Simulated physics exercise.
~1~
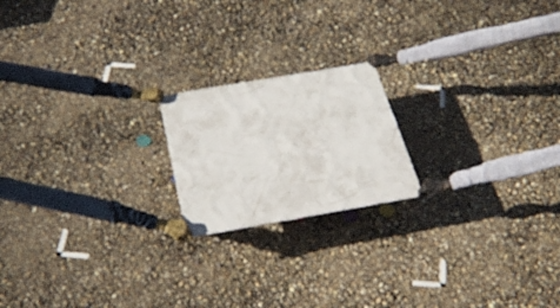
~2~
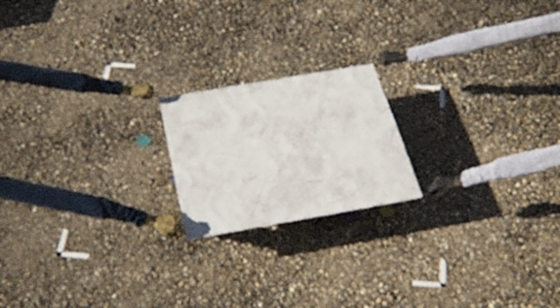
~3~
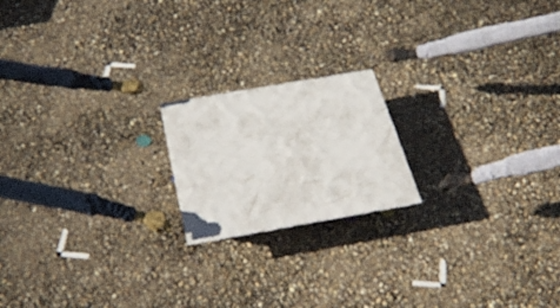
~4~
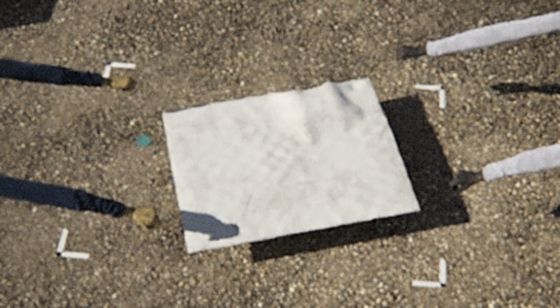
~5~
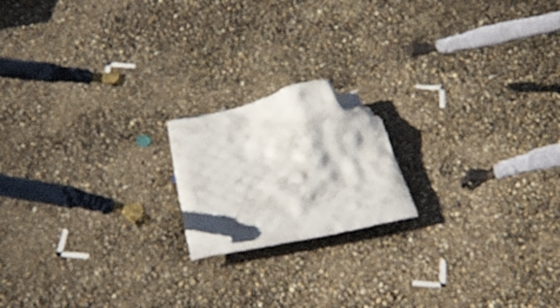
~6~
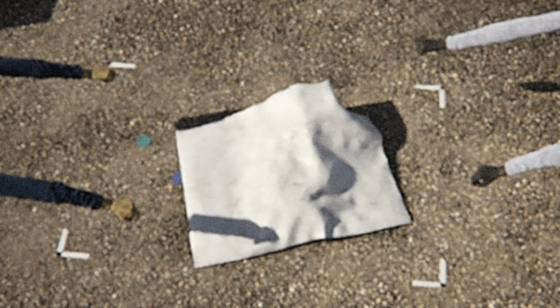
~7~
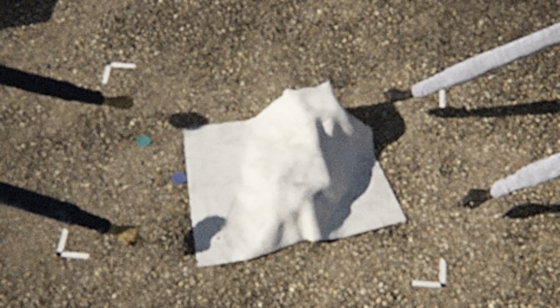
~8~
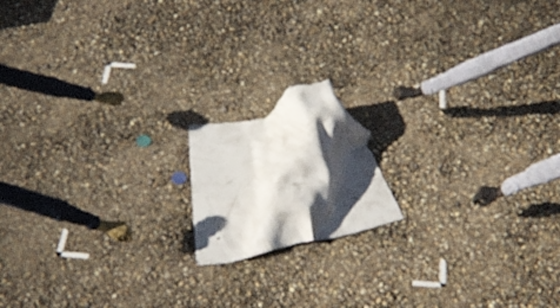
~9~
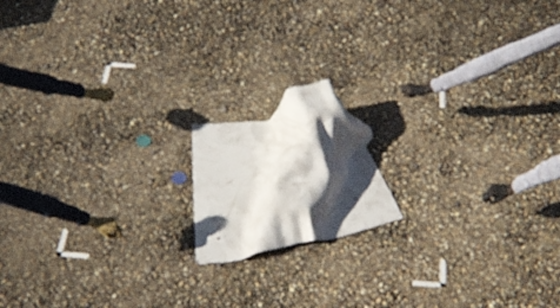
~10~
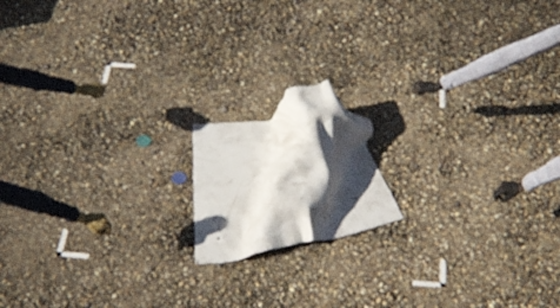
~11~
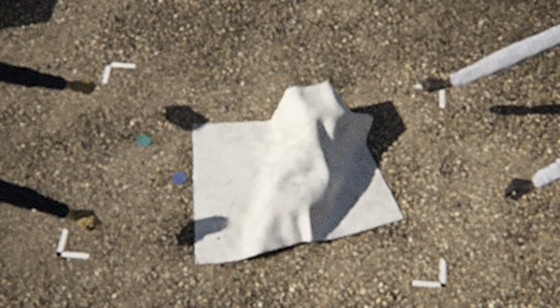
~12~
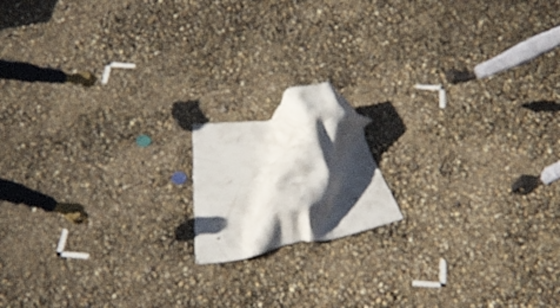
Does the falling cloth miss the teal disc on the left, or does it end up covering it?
The cloth misses it. The teal disc stays uncovered on the ground to the left of the draped tarp.
Gravelly ground, four hands releasing a white tarp that drops and drapes over hidden shapes, teal and blue discs left uncovered.
